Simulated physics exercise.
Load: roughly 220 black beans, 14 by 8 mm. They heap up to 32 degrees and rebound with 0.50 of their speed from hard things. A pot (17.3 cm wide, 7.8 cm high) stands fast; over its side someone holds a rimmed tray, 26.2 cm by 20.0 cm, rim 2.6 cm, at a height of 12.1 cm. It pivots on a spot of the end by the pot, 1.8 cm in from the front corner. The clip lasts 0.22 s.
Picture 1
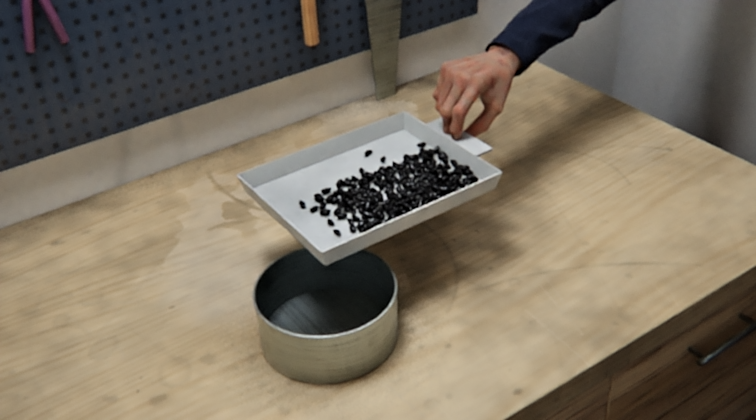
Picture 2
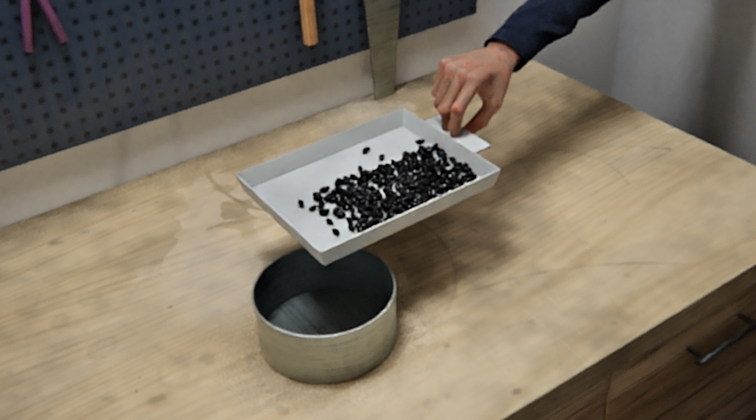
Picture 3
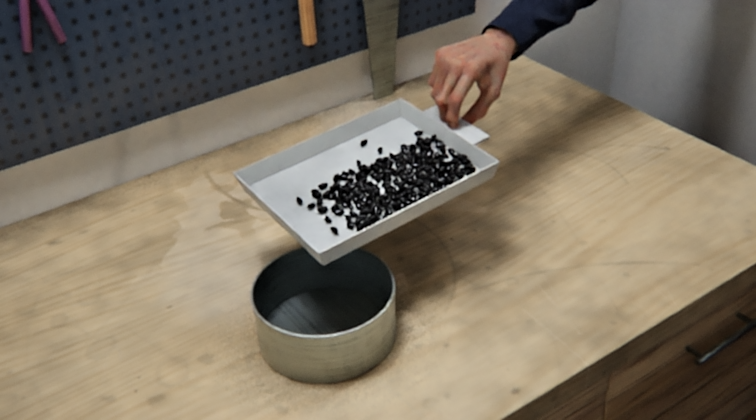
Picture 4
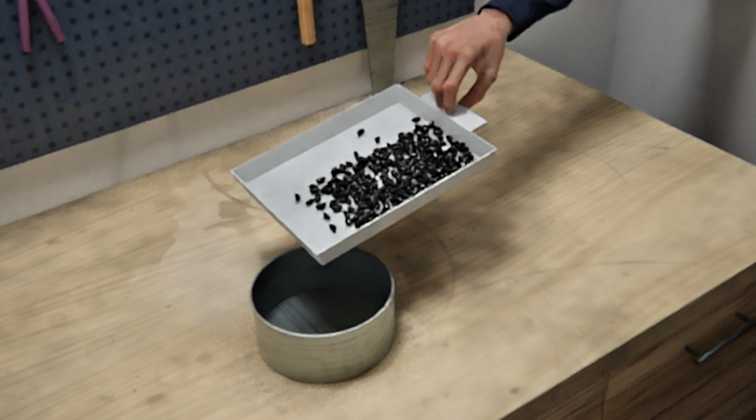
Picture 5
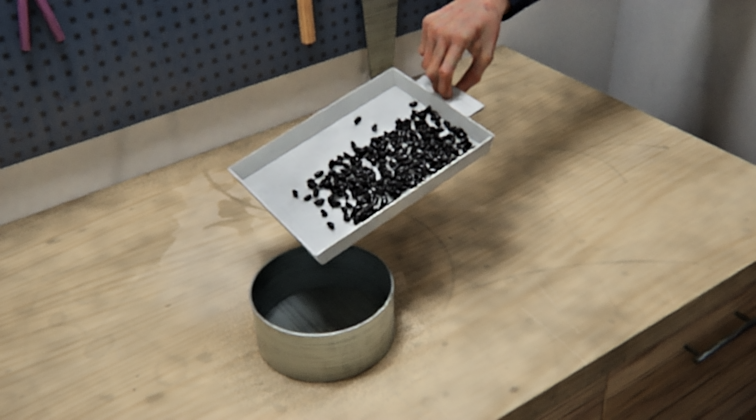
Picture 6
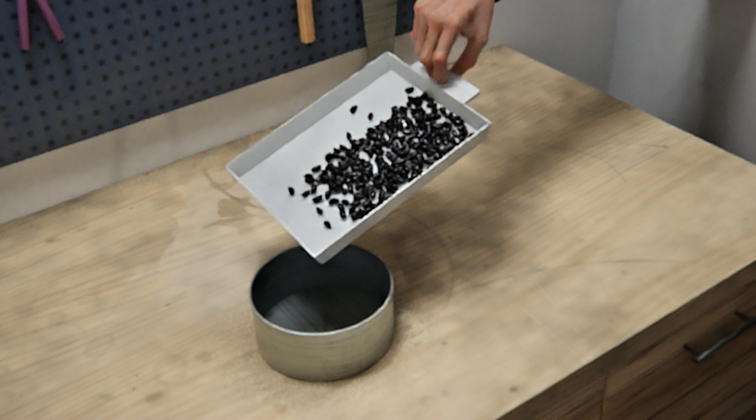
A hand in a dark blue sleeve holds the far right end of a pale grey rimmed tray above a light wooden workbench, seen from above at an angle. Many black beans lie mostly toward the tray's right side, with a round grey metal pot below and a dark blue pegboard behind. The hand steadily raises its end, tilting the tray toward the pot, while the view shifts very slightly.
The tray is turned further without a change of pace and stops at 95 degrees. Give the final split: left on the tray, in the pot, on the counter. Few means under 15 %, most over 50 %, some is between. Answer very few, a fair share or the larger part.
Tray very few, pot the larger part, counter a fair share.
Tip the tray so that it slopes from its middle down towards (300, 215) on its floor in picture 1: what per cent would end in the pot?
Some 35 per cent.
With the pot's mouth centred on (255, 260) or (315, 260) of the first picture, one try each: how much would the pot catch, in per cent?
Some 25 and 15 per cent.
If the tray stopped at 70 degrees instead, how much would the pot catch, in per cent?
Then about 35 per cent.
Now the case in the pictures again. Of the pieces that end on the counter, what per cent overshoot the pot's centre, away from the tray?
Some 100 per cent.
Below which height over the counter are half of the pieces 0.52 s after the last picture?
About 14 cm.
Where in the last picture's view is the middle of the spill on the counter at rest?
At about (205, 399).
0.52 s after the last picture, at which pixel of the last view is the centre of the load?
Near (279, 263).
Then, 0.31 s after the last picture, tilt 56 degrees; the tray holds 100 %, the pot 0 %.
Then, 0.52 s after the last picture, tilt 81 degrees; the tray holds 60 %, the pot 10 %.
Then, 0.84 s after the last picture, tilt 95 degrees; the tray holds 5 %, the pot 55 %.
In the end, tray 0 %, pot 65 %, counter 35 %.
